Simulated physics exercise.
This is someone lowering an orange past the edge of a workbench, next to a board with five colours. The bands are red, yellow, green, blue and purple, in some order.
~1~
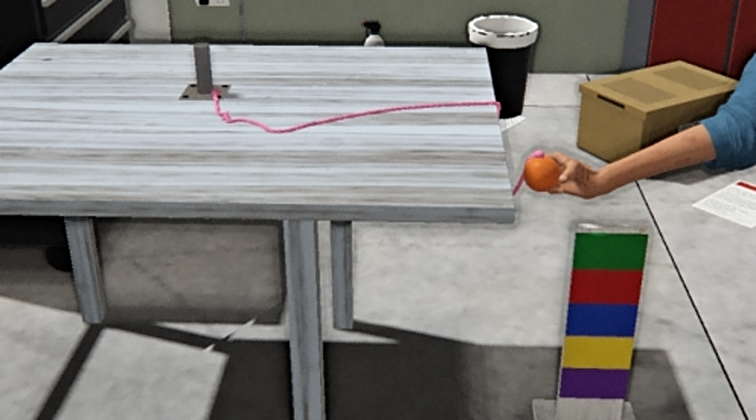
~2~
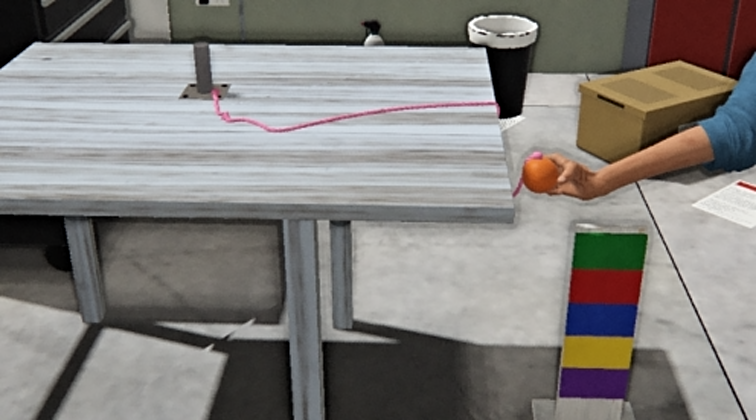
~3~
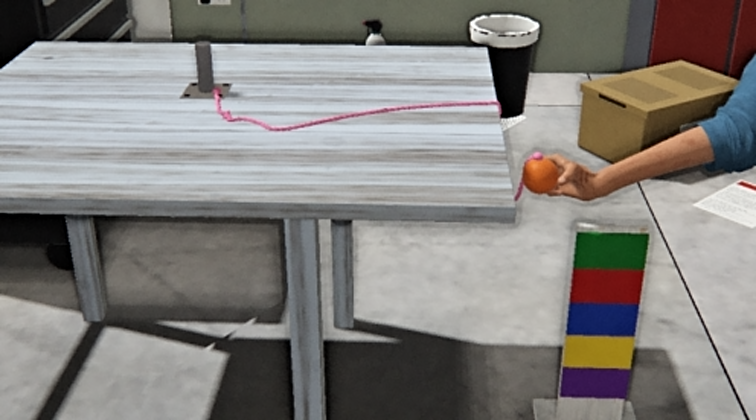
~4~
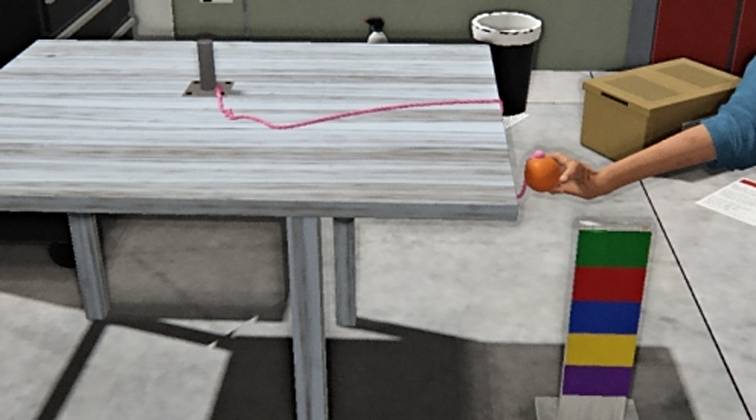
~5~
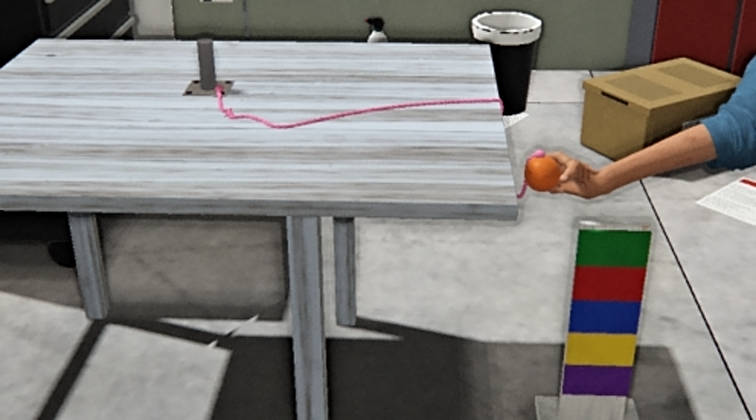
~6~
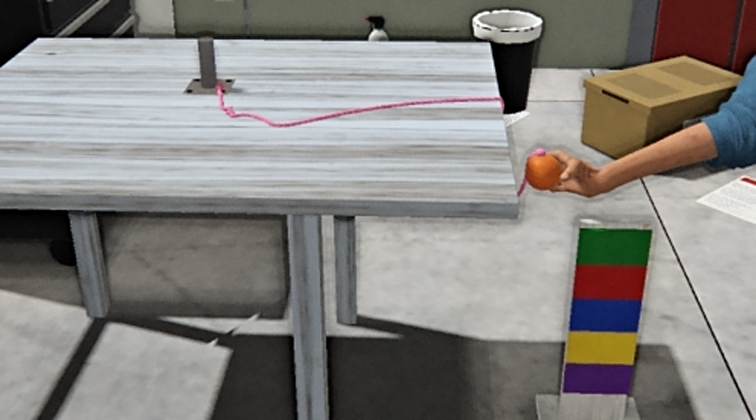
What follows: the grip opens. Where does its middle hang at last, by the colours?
Its middle rests at the purple band.
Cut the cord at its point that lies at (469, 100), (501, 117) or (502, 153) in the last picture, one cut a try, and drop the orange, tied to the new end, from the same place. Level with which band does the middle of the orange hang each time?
In that order: Above them all; green; red.
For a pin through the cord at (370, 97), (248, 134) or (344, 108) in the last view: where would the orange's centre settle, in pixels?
Try by try, around (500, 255), (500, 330) and (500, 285).
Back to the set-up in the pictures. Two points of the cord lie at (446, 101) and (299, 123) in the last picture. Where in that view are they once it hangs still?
Near (500, 160) and (395, 102).
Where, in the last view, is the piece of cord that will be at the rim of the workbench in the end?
At (402, 105), roughly.
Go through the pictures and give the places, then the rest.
The first frame shows orange (542, 174); green (610, 253); red (606, 288); blue (602, 321); yellow (598, 354); purple (594, 385).
The second frame shows orange (540, 175); cord through (218, 111) (264, 128) (360, 115) (460, 105) (496, 171).
The third frame shows orange (540, 176).
The fourth frame shows orange (543, 174); cord through (221, 108) (268, 125) (365, 112) (465, 102) (507, 168).
The fifth frame shows orange (543, 174).
The sixth frame shows orange (543, 172); cord through (222, 106) (268, 123) (365, 110) (465, 100) (503, 167).
A little later, orange near (466, 358); level with purple.
Next, orange near (488, 368); level with purple.
When it is over, orange near (482, 366); level with purple. The purple one.
